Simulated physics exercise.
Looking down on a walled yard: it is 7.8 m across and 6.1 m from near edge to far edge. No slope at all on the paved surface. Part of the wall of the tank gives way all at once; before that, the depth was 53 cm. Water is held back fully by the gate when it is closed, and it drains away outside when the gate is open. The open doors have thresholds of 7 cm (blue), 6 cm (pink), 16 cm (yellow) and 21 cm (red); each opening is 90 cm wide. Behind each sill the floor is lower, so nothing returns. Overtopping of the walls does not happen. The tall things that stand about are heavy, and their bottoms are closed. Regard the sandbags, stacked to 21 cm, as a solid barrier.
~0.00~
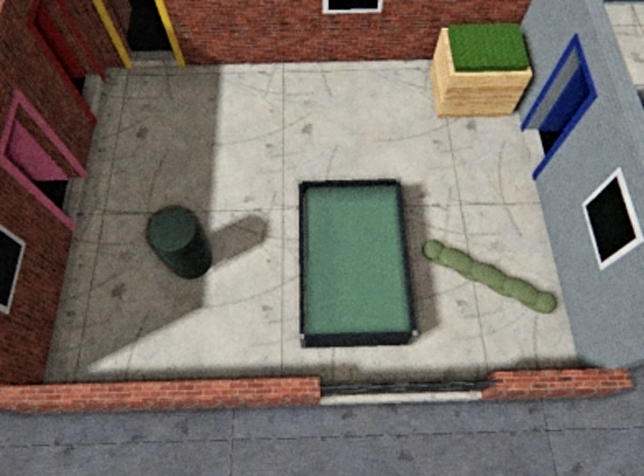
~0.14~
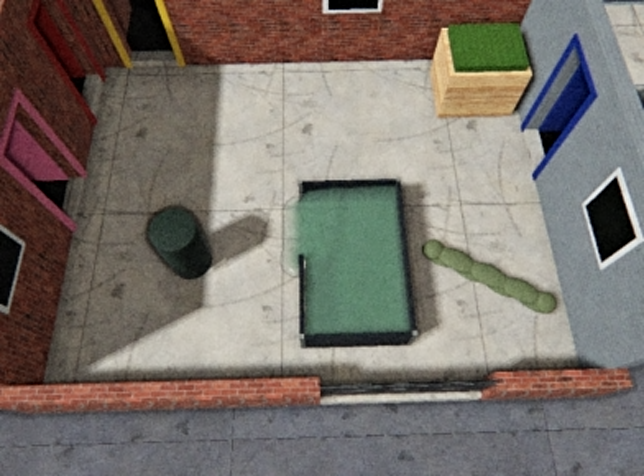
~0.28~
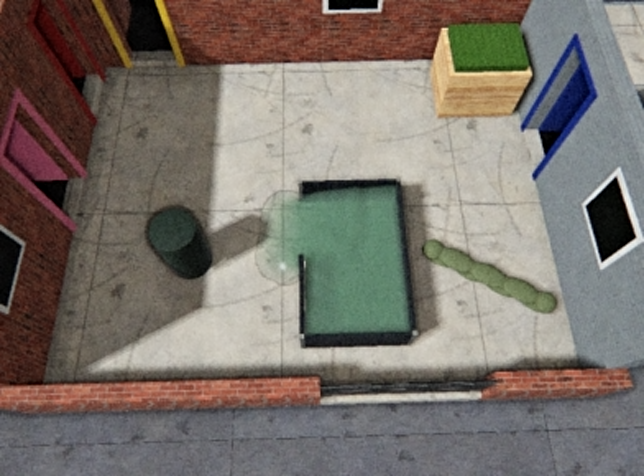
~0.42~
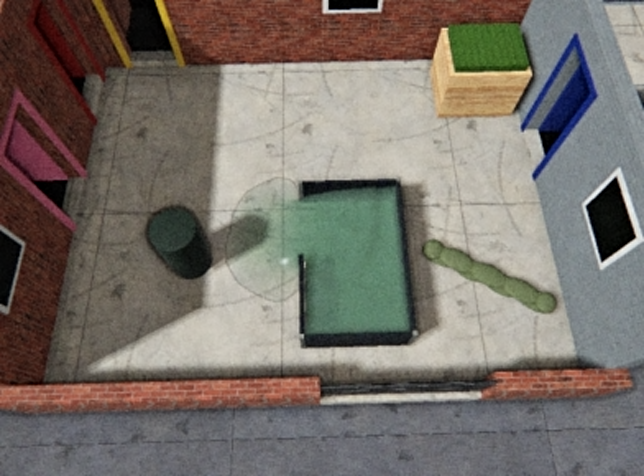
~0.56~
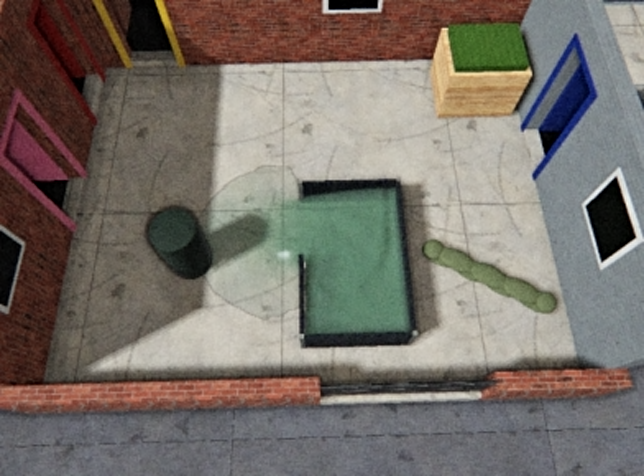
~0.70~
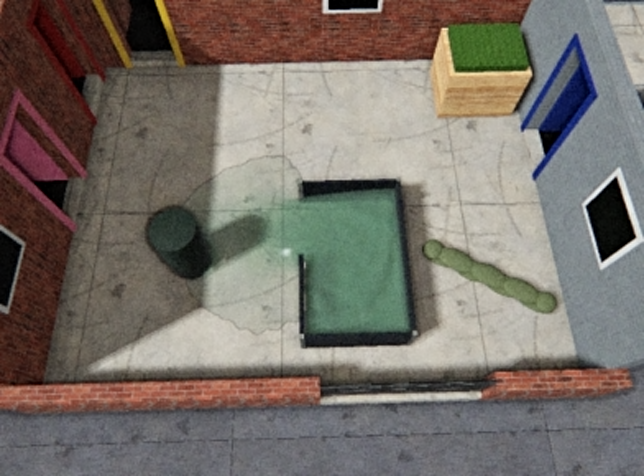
Green water poured out through a gap in the left side of a dark-rimmed tank in a walled yard, spreading across the paving in a widening, thin sheet toward a dark green cylinder.
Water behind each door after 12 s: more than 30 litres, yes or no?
Blue door: No; pink door: Yes; yellow door: No; red door: No.
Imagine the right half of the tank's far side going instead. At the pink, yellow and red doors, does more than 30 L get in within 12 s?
Pink falls short; yellow falls short; red falls short.
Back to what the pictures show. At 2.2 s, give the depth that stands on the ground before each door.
Door by door, in cm: Blue reads 0, pink reads 12, yellow reads 0, red reads 3.
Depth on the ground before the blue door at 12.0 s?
Depth: ~ 4.0 cm.
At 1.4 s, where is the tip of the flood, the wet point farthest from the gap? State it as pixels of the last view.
Roughly at pixel (82, 195).
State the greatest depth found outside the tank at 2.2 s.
Up to near 26 cm.
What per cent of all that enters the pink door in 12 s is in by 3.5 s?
Share by then: ~ 65 %.
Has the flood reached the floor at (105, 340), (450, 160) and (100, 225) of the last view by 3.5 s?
Listed in turn: Swamped / spared so far / swamped.
After 1.4 s water covers 20 % of the floor and is deepest (30 cm) near (215, 250); blue door not reached, pink door 6 cm at the sill, 0 L in, yellow door not reached, red door not reached.
After 2.2 s water covers 35 % of the floor and is deepest (26 cm) near (215, 250); blue door not reached, pink door 12 cm at the sill, 39 L in, yellow door not reached, red door not reached.
After 3.5 s water covers 45 % of the floor and is deepest (26 cm) near (106, 73); blue door not reached, pink door 14 cm at the sill, 108 L in, yellow door 19 cm at the sill, 0 L in, red door 15 cm at the sill, 0 L in.
After 7.0 s water covers 70 % of the floor and is deepest (12 cm) near (148, 175); blue door not reached, pink door 9 cm at the sill, 156 L in, yellow door 9 cm at the sill, 3 L in, red door 9 cm at the sill, 0 L in.
After 12.0 s water covers 90 % of the floor and is deepest (7 cm) near (548, 294); blue door 4 cm at the sill, 0 L in, pink door 4 cm at the sill, 166 L in, yellow door 6 cm at the sill, 3 L in, red door 6 cm at the sill, 0 L in.
